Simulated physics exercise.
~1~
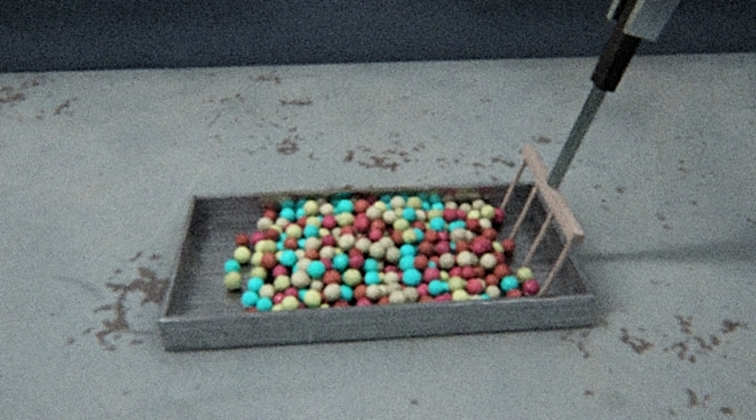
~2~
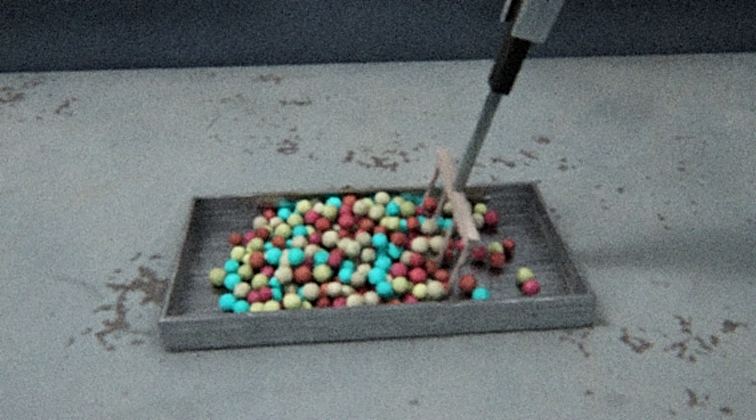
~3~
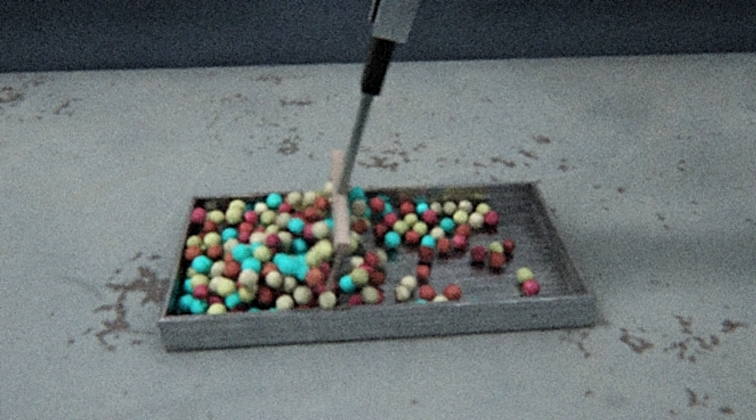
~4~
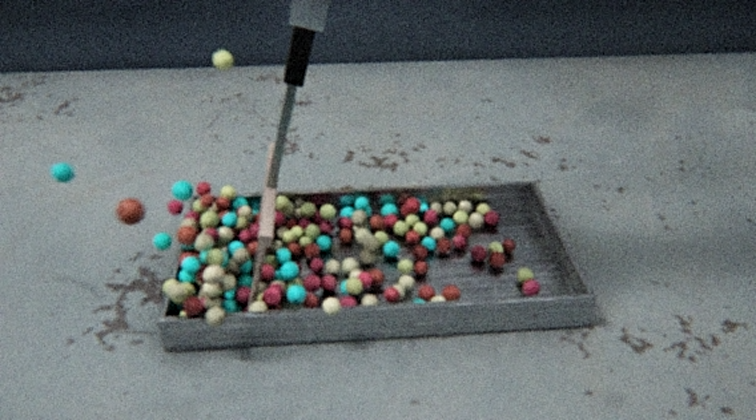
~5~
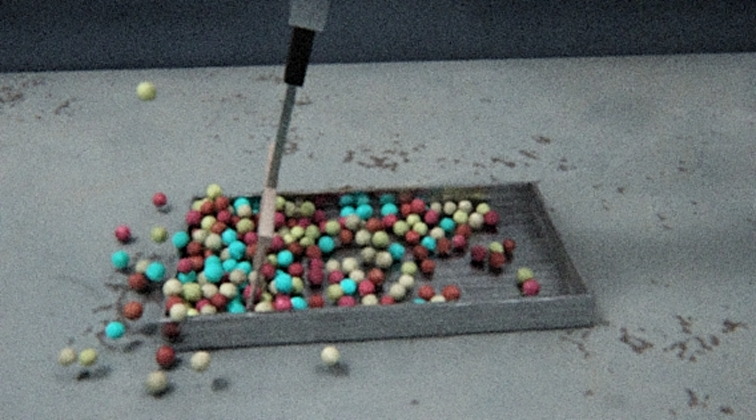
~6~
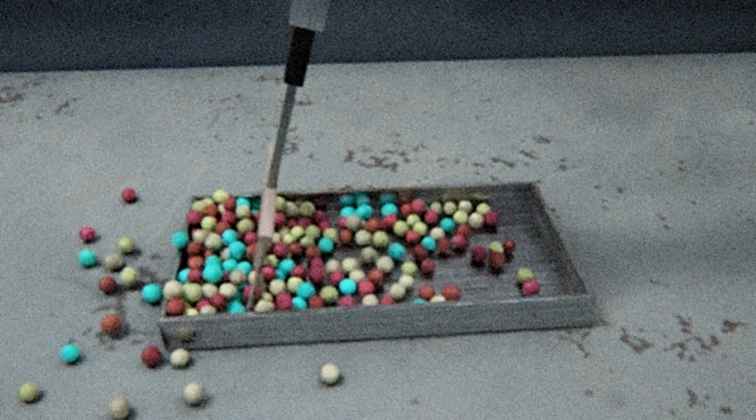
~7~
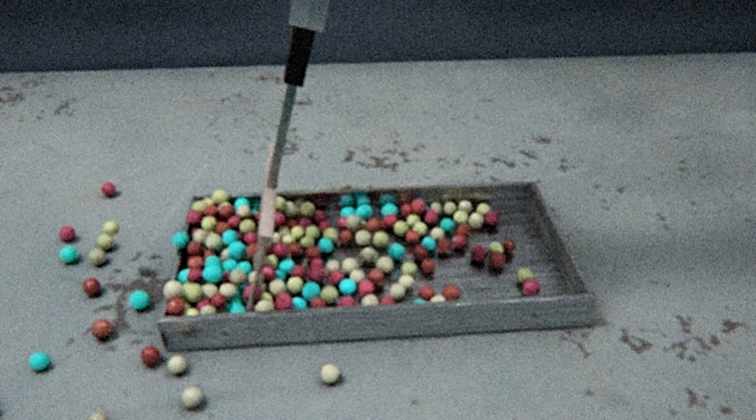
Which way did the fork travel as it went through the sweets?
The fork travelled to the left, from the right end of the tray towards the left end.
